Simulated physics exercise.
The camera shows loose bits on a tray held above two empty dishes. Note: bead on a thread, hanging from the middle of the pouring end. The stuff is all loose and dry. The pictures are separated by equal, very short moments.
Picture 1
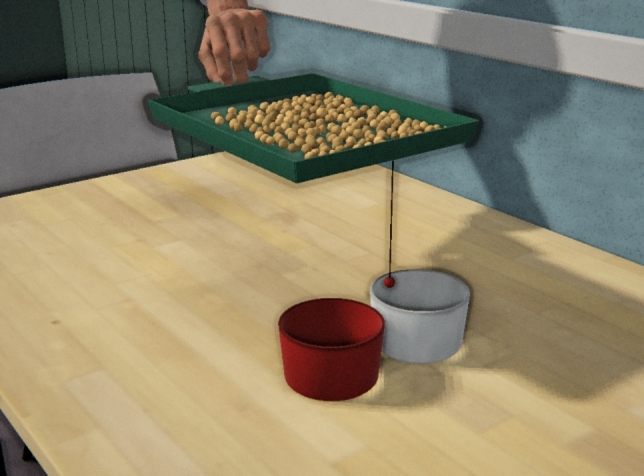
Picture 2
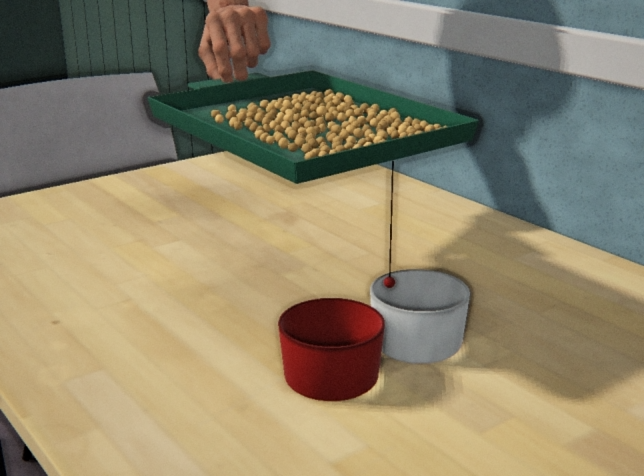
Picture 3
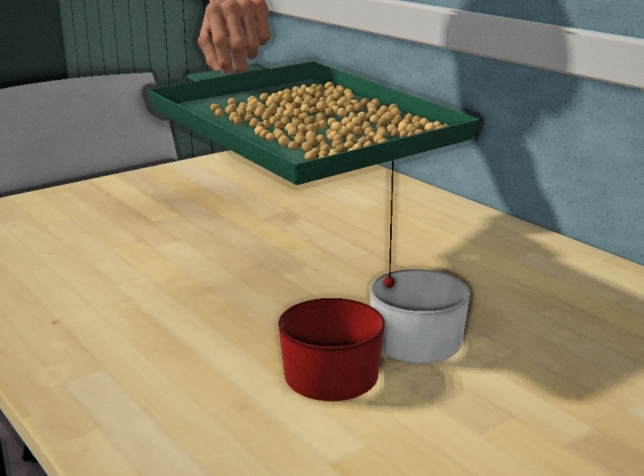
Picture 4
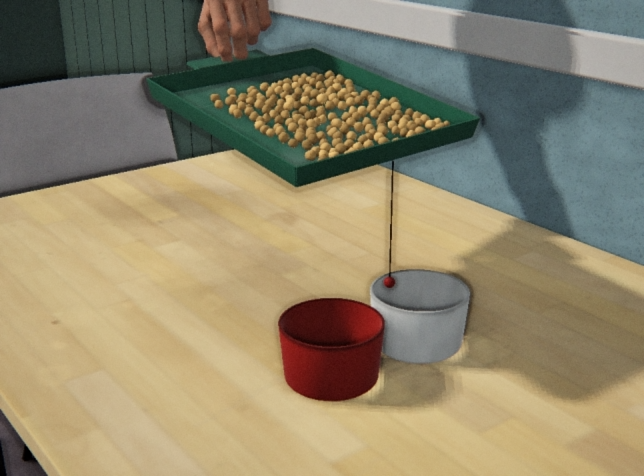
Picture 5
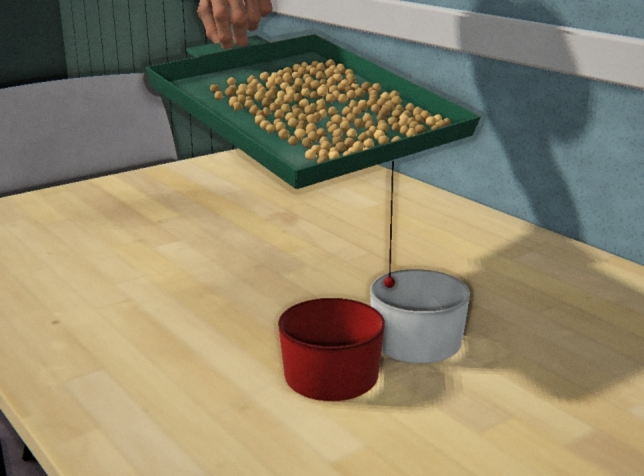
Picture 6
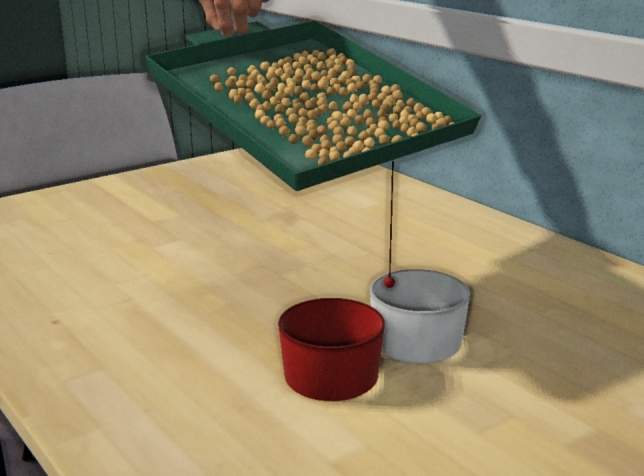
A pale wooden table stands beside a blue wall with a white rail, seen from slightly above by a camera that stays still. A hand at the top holds a green tray of loose tan chickpeas above a red dish and, behind it to the right, a white one, while a small red bead hangs on a dark thread. The hand lifts the tray's far end gradually, slanting it toward the near edge, its left corner dipping slightly, and the chickpeas shift only a little.
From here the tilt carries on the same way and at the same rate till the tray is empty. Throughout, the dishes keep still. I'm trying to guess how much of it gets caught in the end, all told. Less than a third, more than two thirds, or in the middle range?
I'd say the middle range, from a third to two thirds.
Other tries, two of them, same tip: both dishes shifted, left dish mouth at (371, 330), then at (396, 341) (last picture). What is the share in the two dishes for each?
It comes to roughly 60 per cent in one try and roughly 60 per cent in the next.
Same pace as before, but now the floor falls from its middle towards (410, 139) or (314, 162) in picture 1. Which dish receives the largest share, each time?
So, first the one on the right side, and second the one on the left side.
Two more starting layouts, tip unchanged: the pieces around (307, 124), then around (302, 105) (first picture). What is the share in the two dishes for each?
It comes to about 50 per cent the first time and about 50 per cent the second.
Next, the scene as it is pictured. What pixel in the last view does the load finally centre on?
I'd mark it at roughly (355, 381).
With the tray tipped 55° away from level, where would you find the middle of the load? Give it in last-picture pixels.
I'd mark it close to (355, 122).
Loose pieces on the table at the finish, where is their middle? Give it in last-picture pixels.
Roughly at (436, 405).
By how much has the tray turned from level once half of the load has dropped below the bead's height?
About 110 degrees.
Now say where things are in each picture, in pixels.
The first picture shows corners of the pouring end at (296, 160) and (473, 120), level; middle of the load at (321, 126), dried chickpeas; left dish at (364, 366); right dish at (453, 330); bead on its thread at (390, 282).
The second picture shows corners of the pouring end at (296, 160) and (473, 120), level; middle of the load at (321, 124).
The third picture shows corners of the pouring end at (297, 162) and (473, 119), tipped barely, lowest at the left corner; middle of the load at (321, 120).
The fourth picture shows corners of the pouring end at (297, 165) and (474, 117), tipped a little, lowest at the left corner; middle of the load at (322, 114).
The fifth picture shows corners of the pouring end at (297, 167) and (475, 116), tipped a little, lowest at the left corner; middle of the load at (322, 108).
The sixth picture shows corners of the pouring end at (298, 170) and (476, 115), tipped a little, lowest at the left corner; middle of the load at (323, 103); left dish at (364, 366); right dish at (453, 330).
Soon, tray tipped steeply; nearly all on the tray; a stray few in the air.
A while on, tray tipped right over; nearly all on the tray; a stray few in the left dish; a stray few outside both; a stray few in the air.
Towards the end, tray tipped past a quarter turn; about half in the left dish; a stray few in the right dish; about half outside both.
Finally, tray tipped past a quarter turn; about half in the left dish; a stray few in the right dish; about half outside both.
